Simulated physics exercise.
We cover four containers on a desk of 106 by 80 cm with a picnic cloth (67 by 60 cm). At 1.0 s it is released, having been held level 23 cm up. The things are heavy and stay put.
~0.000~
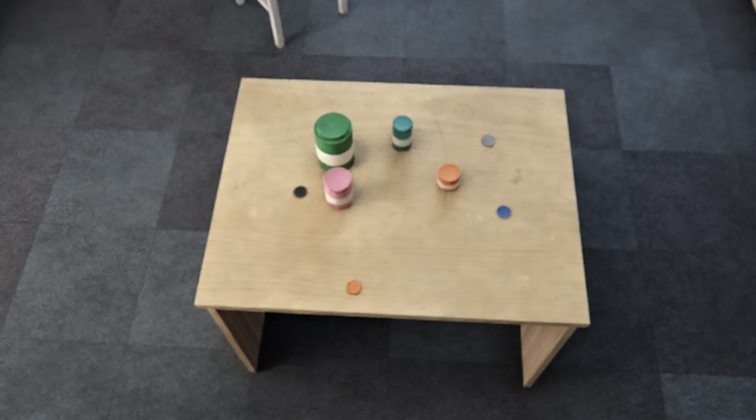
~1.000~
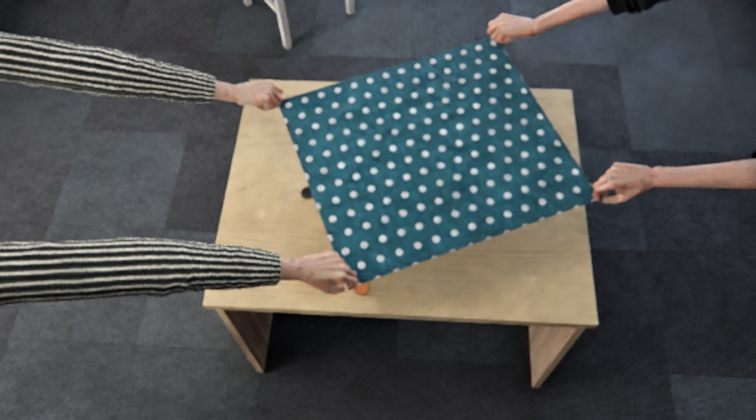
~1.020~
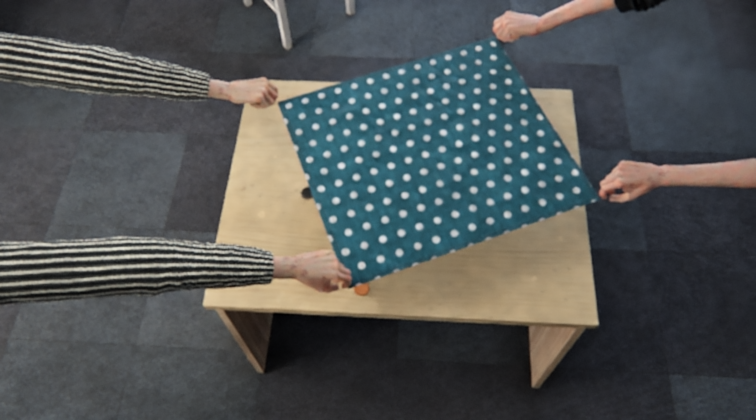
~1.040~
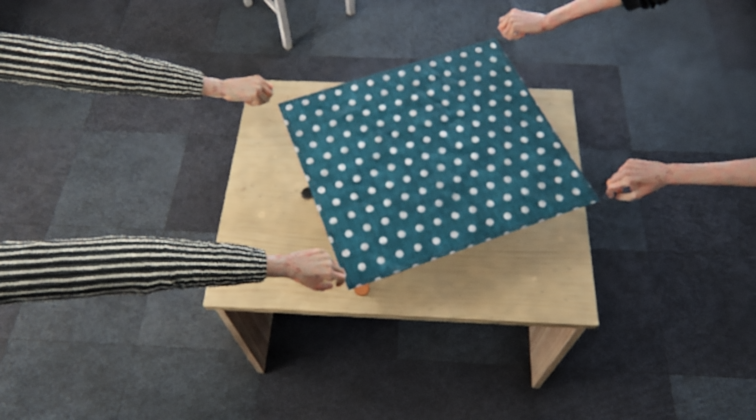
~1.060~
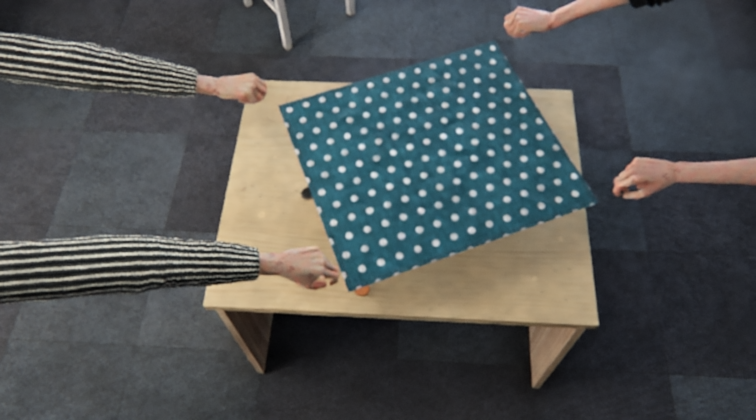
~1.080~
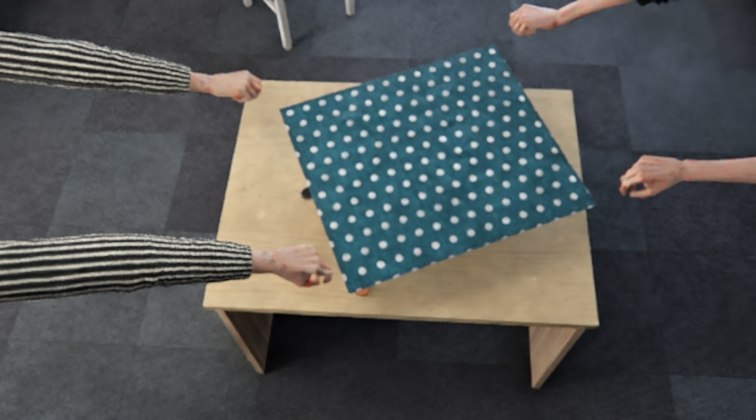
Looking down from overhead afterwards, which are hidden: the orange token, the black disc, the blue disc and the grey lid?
The orange token is screened from above; the black disc is still seen from above; the blue disc is screened from above; the grey lid is screened from above.
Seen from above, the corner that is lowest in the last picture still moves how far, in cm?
Horizontal travel: Approx. 4 cm.
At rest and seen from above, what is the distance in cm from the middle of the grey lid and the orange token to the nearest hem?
The first sits about 3 cm from the nearest hem, the second about 4 cm.
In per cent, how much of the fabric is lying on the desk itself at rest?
I'd put it near 50 in a hundred.
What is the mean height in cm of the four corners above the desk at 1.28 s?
3 cm.
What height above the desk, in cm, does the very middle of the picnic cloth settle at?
The middle settles about 4 cm high.
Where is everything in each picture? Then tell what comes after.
The first picture shows orange token (354, 287); black disc (300, 191); blue disc (504, 211); grey lid (488, 140); green bottle (333, 125), 17 cm tall; orange tin (449, 172), 6 cm tall; teal canister (403, 123), 11 cm tall; pink canister (337, 179), 11 cm tall.
The second picture shows picnic cloth corners (348, 288) (277, 102) (495, 36) (600, 199); highest point 23 cm, lowest 23 cm.
The third picture shows picnic cloth corners (348, 289) (277, 102); highest point 23 cm, lowest 23 cm.
The fourth picture shows picnic cloth corners (349, 290) (278, 104); highest point 22 cm, lowest 22 cm.
The fifth picture shows picnic cloth corners (349, 292) (278, 106); highest point 21 cm, lowest 21 cm.
The sixth picture shows picnic cloth corners (349, 294) (279, 109) (494, 44) (596, 206); highest point 20 cm, lowest 20 cm.
After 1.3 s, 45 % of it is down, spanning 74 by 78 cm, above blue disc, grey lid, orange token.
After 1.5 s, 50 % of it is down, spanning 77 by 78 cm, above blue disc, grey lid, orange token.
After 1.7 s, 50 % of it is down, spanning 77 by 78 cm, above blue disc, grey lid, orange token.
After 1.9 s, 50 % of it is down, spanning 77 by 78 cm, above blue disc, grey lid, orange token.
After 2.7 s, 50 % of it is down, spanning 76 by 78 cm, above blue disc, grey lid, orange token.
